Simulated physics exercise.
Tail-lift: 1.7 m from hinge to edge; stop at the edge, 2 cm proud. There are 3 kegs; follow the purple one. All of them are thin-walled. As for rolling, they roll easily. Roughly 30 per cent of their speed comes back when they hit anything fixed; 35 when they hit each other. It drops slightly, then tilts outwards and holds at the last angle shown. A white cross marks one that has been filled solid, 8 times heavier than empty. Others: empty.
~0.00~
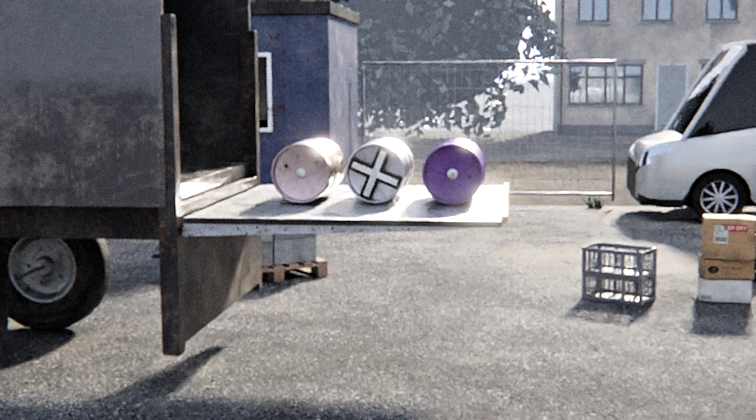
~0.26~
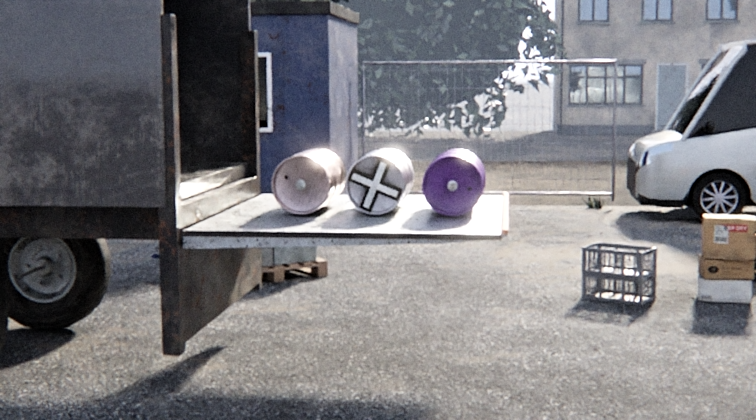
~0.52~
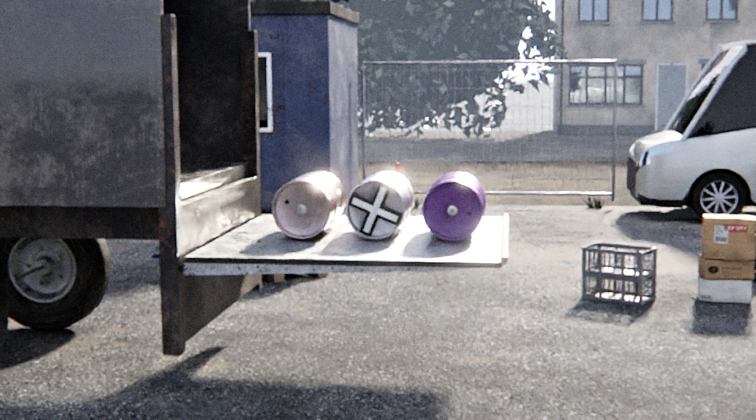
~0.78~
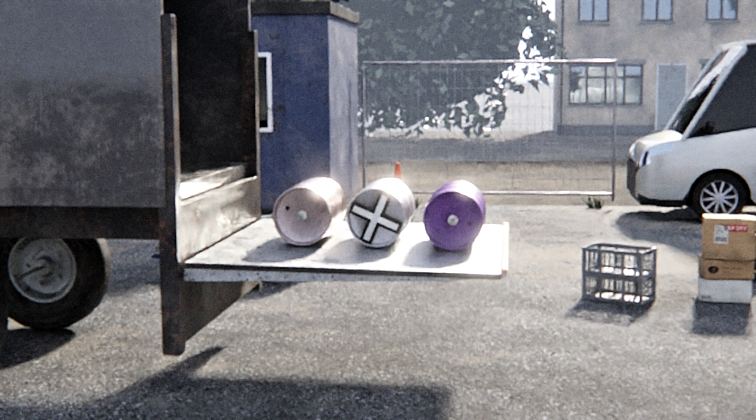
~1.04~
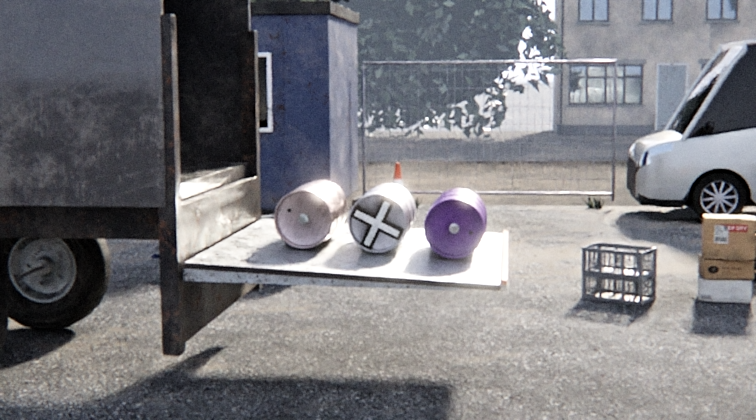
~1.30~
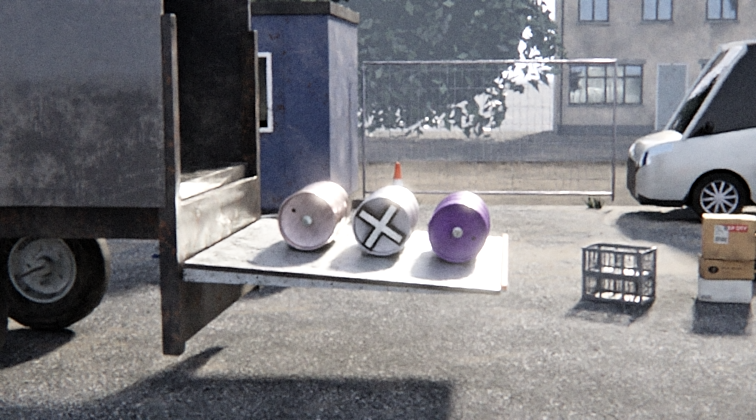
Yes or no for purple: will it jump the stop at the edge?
The purple one clears the barrier.
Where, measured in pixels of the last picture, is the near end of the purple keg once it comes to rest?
Near (663, 359).
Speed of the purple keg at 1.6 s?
Near 0.2 m/s.
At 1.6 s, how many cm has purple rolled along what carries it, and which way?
Shift of purple: 5, rightward.
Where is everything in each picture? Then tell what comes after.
In the first picture, purple (452, 174); plate level; stop at (505, 219); white cross at (374, 174).
In the second picture, purple (452, 186); plate level.
In the third picture, purple (452, 211); plate level.
In the fourth picture, purple (453, 221); plate tilted 1°; stop at (504, 272).
In the fifth picture, purple (454, 229); plate tilted 3°.
In the sixth picture, purple (457, 233); plate tilted 4°; stop at (504, 288).
Then, 1.6 s in, purple is on the plate, 20 cm from the stop, rolling right; 0 of 3 are off.
Then, 2.0 s in, purple is on the plate, 10 cm from the stop, rolling right; 0 of 3 are off.
Then, 2.4 s in, purple is on the plate, 5 cm from the stop, rolling right; 0 of 3 are off.
Then, 2.8 s in, purple is over the stop and falling; 1 of 3 is off.
In the end (6.7 s), purple is on the ground; 1 of 3 is off.
